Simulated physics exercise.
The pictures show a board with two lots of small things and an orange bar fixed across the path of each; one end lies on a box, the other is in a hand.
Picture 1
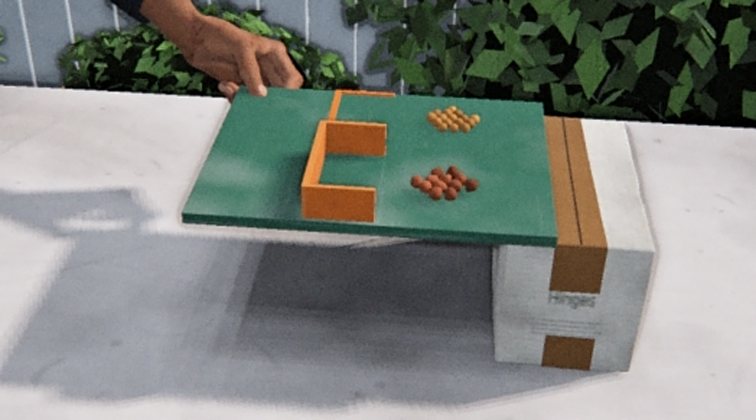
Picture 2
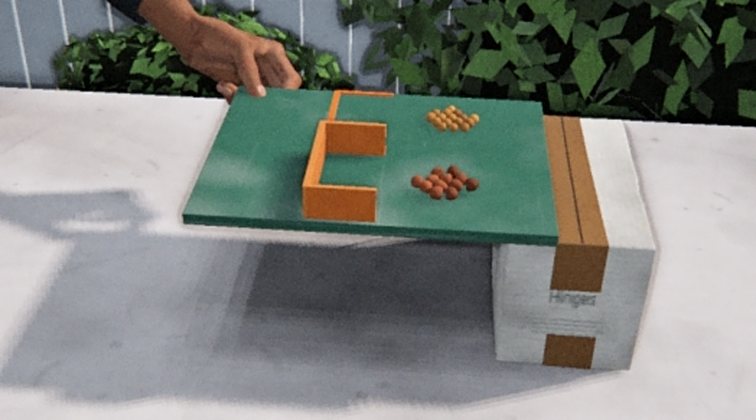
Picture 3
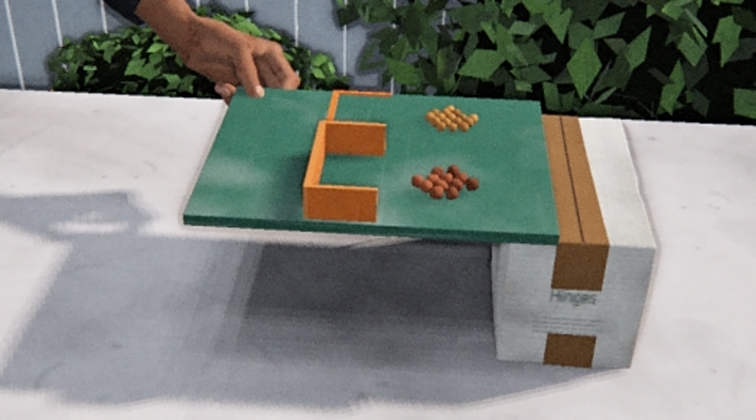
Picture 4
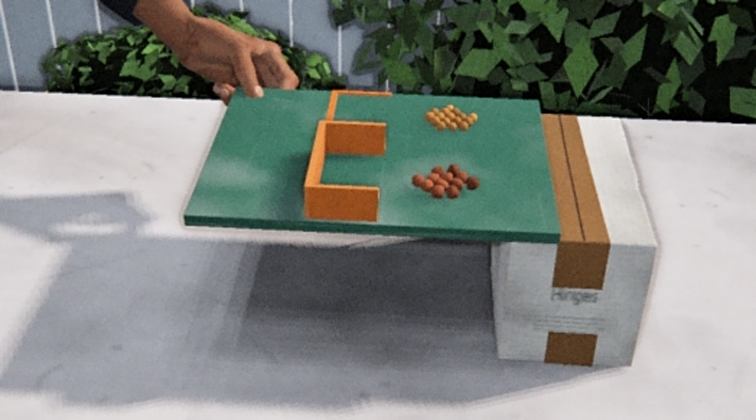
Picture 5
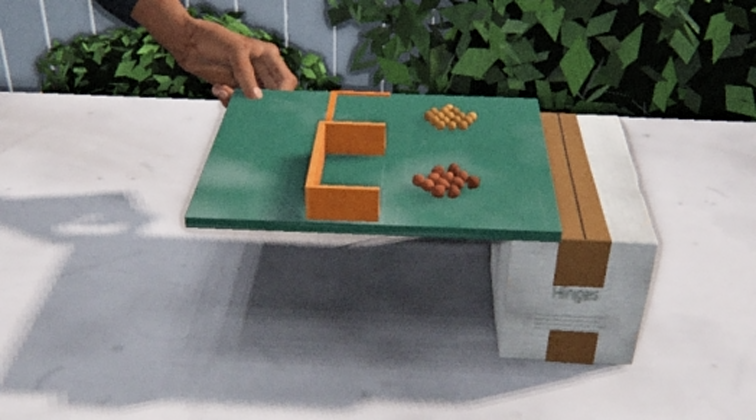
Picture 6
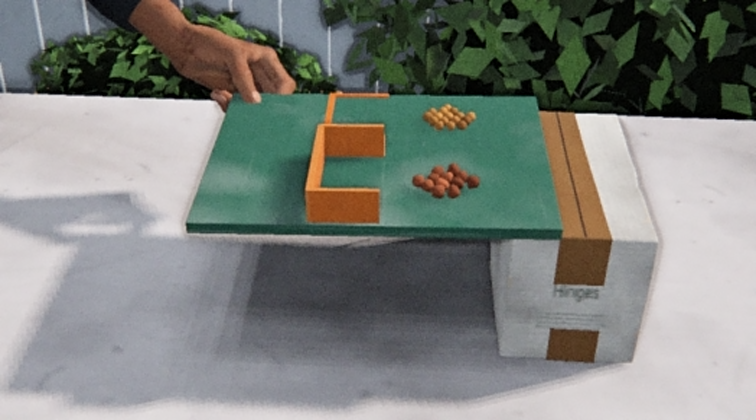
A hand held the left end of a green board level, its other end on a box, with orange bars and two small piles of round pieces on top, then lowered it very slightly.
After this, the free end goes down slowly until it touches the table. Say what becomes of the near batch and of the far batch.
The near batch is stopped by its bar and the far batch gets over its bar.
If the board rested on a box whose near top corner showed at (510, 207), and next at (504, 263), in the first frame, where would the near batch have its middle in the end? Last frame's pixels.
One: (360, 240). Two: (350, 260).
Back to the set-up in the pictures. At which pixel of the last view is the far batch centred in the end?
Close to (189, 233).
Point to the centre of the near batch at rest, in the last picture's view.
Around (348, 250).
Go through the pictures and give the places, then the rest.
The first frame shows held end of the board near (195, 213), level; box near (562, 236), tall, over half the board's length; near batch near (441, 187), a few clay pellets; far batch near (453, 119), a few roasted chickpeas; near bar near (315, 167), taller than the pieces; far bar near (332, 117), much lower than a piece.
The second frame shows held end of the board near (196, 214), level; far batch near (452, 118).
The third frame shows held end of the board near (196, 215), level; near batch near (442, 186).
The fourth frame shows held end of the board near (197, 215), level; far batch near (451, 117).
The fifth frame shows held end of the board near (198, 217), level; near batch near (443, 185).
The sixth frame shows held end of the board near (199, 222), down by 2°; box near (561, 230); near batch near (448, 178), not moving; far batch near (449, 117), not moving; near bar near (316, 171); far bar near (328, 120).
Then, 0.68 s on from there, board sloping at 17°; near batch where it was; far batch where it was.
Then, 1.27 s on from there, board sloping at 30°; near batch has reached its bar; far batch near half past its bar.
Then, 1.78 s on from there, board resting at 30°; near batch has reached its bar; far batch near two thirds past its bar.
In the end, board resting at 30°; near batch gathered behind its bar; far batch near two thirds past its bar.
